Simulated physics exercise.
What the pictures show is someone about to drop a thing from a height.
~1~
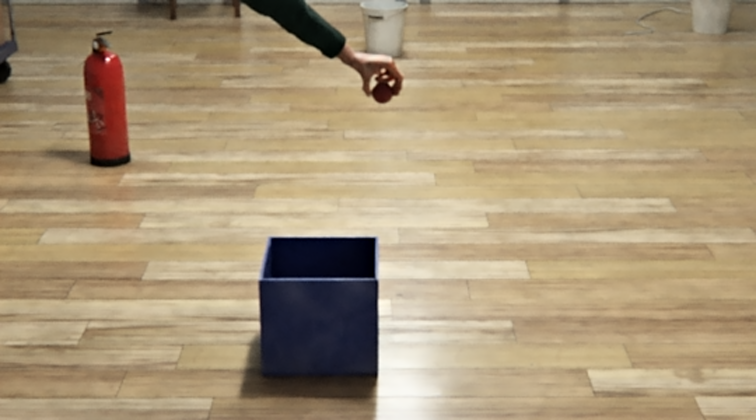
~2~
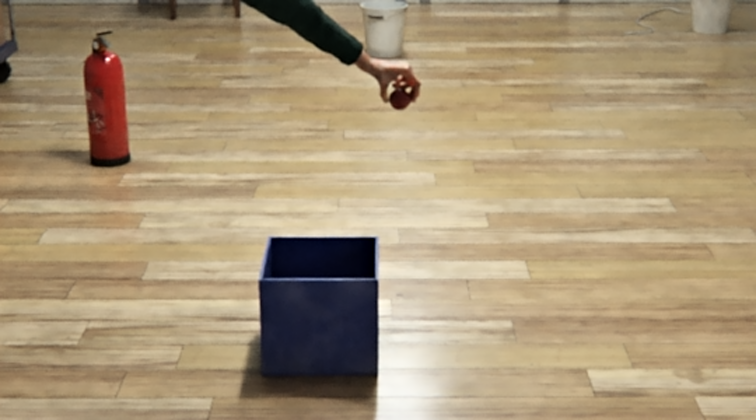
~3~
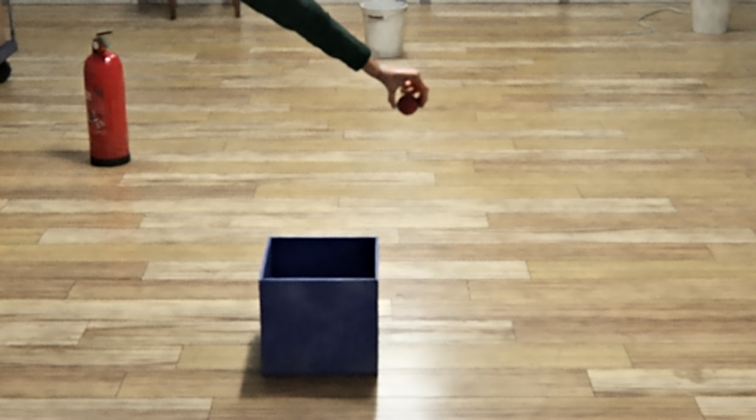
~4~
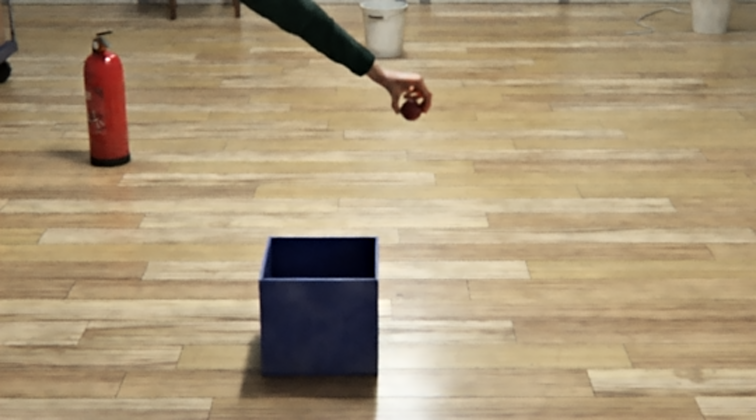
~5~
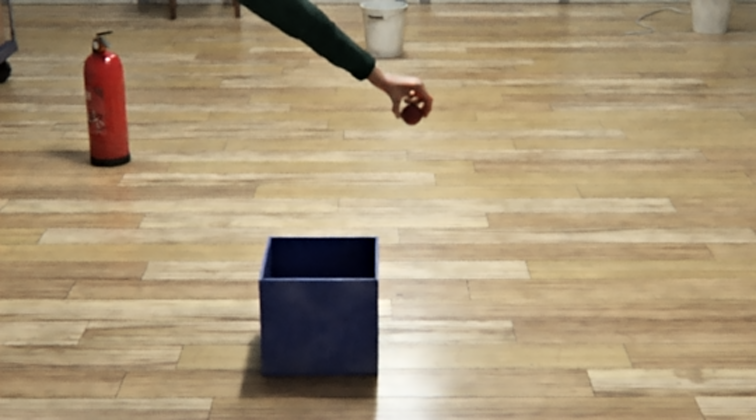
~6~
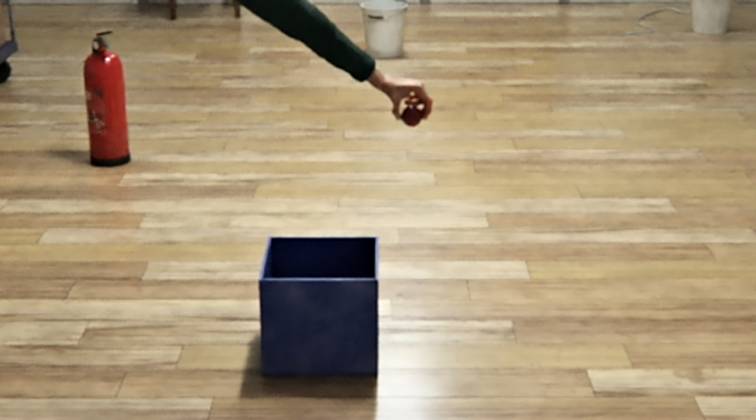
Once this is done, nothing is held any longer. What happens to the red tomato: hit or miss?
The red tomato? It goes wide.
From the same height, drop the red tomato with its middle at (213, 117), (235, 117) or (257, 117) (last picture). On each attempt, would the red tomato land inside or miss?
Result log, red tomato: Winds up out / winds up out / winds up out.
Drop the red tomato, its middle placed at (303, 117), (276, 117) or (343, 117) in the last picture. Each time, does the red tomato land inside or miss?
Put simply, it drops in, it drops in and it drops in.
Then, 0.24 s past the last view, red tomato in the air near (411, 193).
Finally, the red tomato ends up outside, near (410, 340).
